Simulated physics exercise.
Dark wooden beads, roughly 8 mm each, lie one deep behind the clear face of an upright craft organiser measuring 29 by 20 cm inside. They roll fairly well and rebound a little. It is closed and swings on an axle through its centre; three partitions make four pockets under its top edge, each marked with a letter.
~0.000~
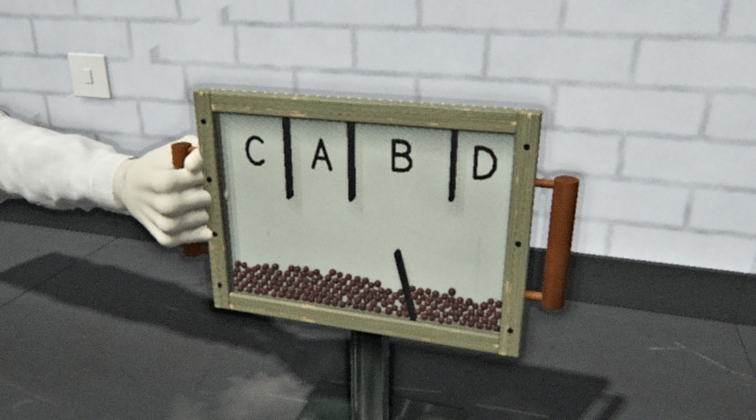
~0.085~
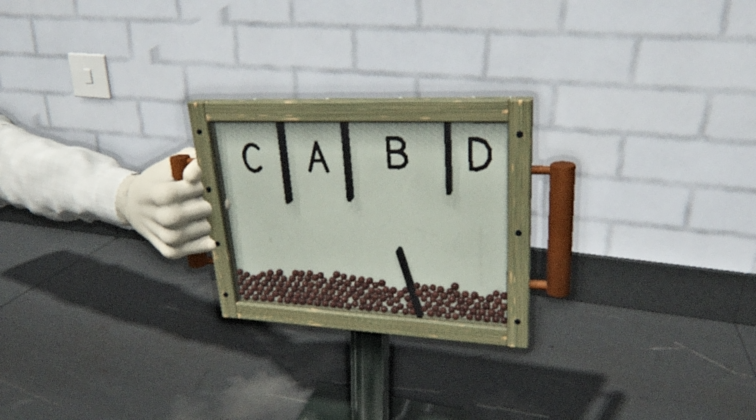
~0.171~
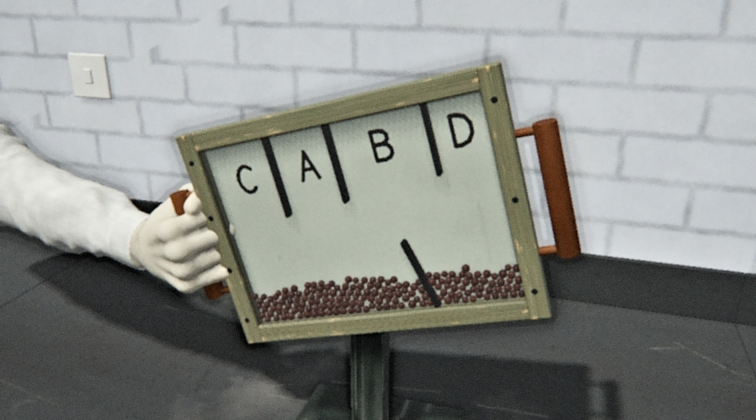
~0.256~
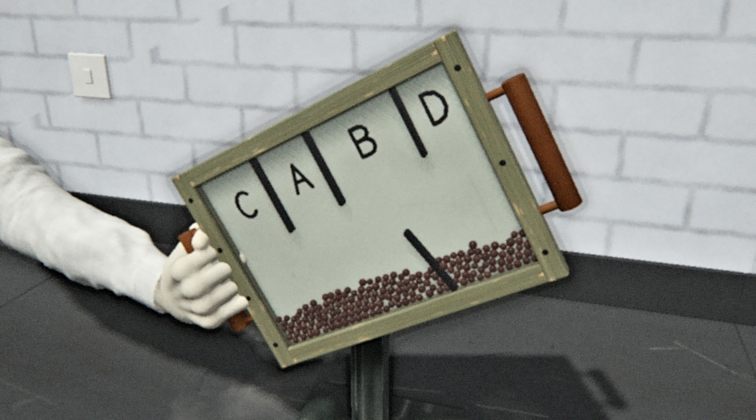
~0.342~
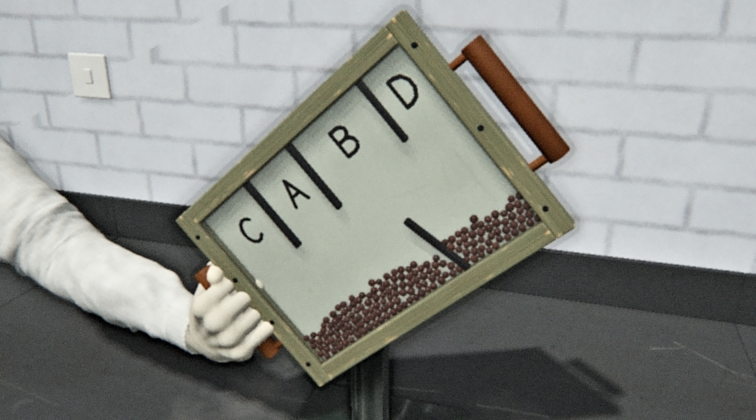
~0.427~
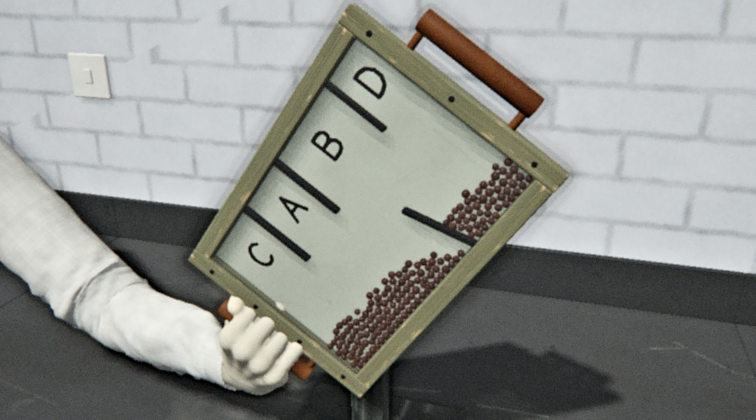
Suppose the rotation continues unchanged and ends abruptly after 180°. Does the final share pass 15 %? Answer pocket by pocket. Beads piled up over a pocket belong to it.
Pocket A: No; pocket B: Yes; pocket C: Yes; pocket D: No.
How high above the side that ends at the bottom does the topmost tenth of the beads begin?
Roughly 9 cm.
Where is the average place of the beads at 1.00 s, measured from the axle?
About 4 cm right and 7 cm below.
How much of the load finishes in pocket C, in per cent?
Some 70 per cent.
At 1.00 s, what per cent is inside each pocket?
Pocket A: 0; pocket B: 25; pocket C: 40; pocket D: 0.
After 0.71 s, it has turned 99°, the beads' middle is 6 cm right of and 5 cm below the axle; inside pockets, C 5 %.
After 1.00 s, it has turned 143°, the beads' middle is 4 cm right of and 7 cm below the axle; inside pockets, B 25 %, C 40 %.
After 1.31 s, it has turned 180°, the beads' middle is 7 cm right of and 5 cm below the axle; inside pockets, B 30 %, C 55 %.
In the end, by 2.1 s, A 0 %, B 30 %, C 70 %, D 0 %.
